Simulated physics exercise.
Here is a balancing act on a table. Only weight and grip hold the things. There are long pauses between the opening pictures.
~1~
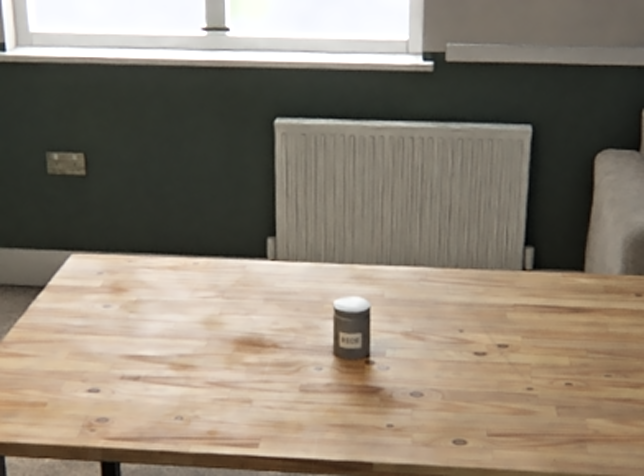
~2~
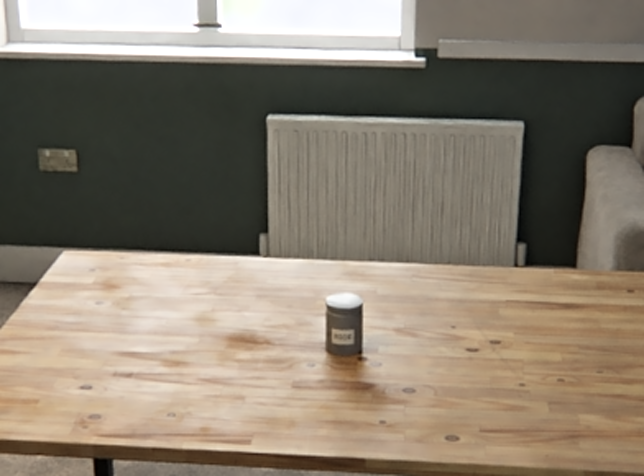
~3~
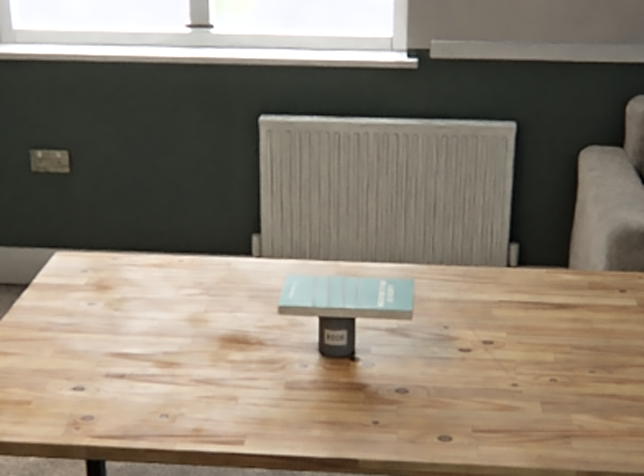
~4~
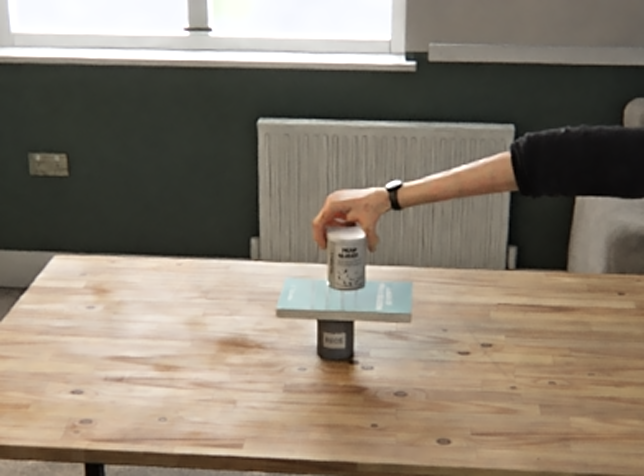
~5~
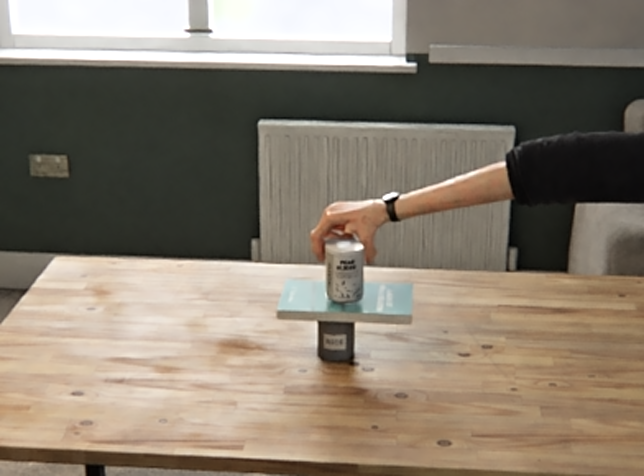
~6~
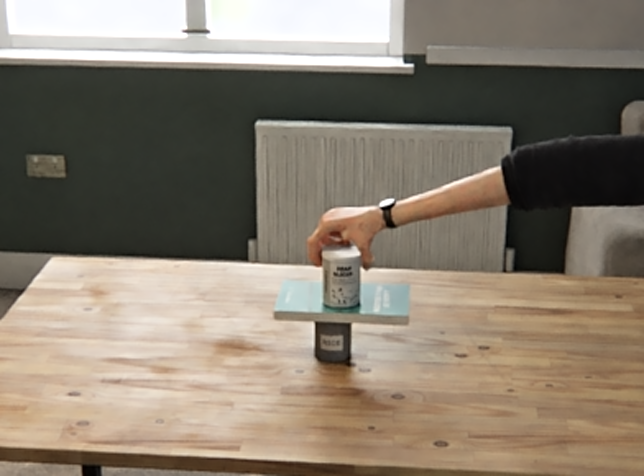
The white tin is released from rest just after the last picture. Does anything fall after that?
As it turns out, it holds.
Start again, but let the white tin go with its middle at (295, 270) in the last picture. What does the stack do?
Then it holds.
Then, 0.80 s on from there, no change.
Then, 1.70 s on from there, white tin resting near (342, 277).
In the end, all 3 unmoved. At the end, from the last picture's camera, white tin near (342, 277). The stack stays up.
